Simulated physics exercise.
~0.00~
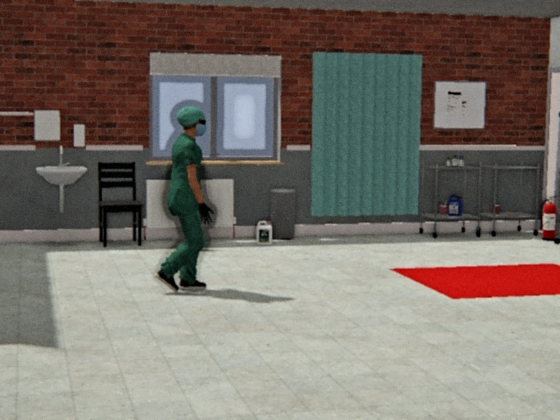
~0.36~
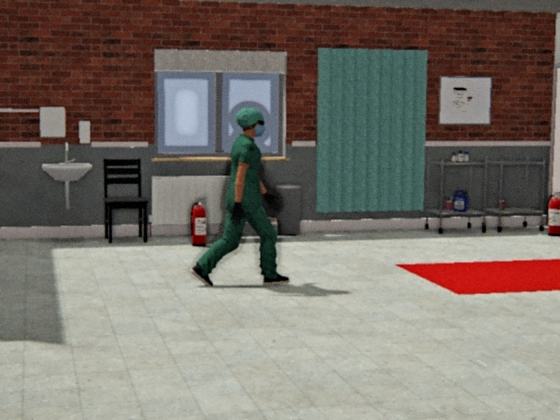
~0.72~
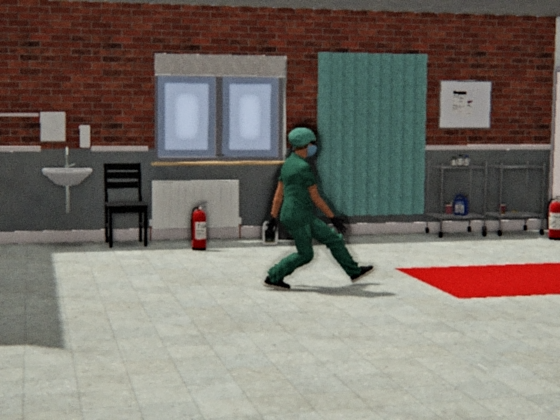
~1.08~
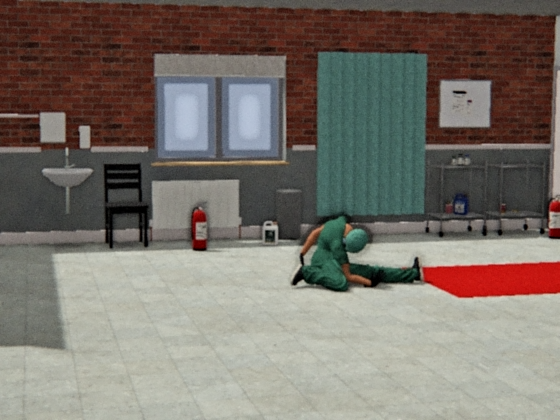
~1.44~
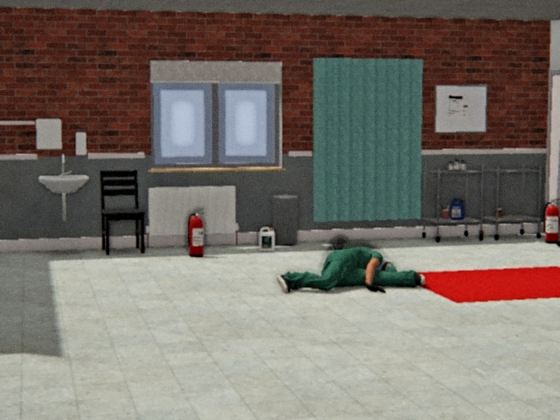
A person in green scrubs, cap and face mask walked right across a tiled room towards a red mat, then dropped low with legs spread and slumped forward onto the floor, ending with head, chest and hips short of the mat's near edge.
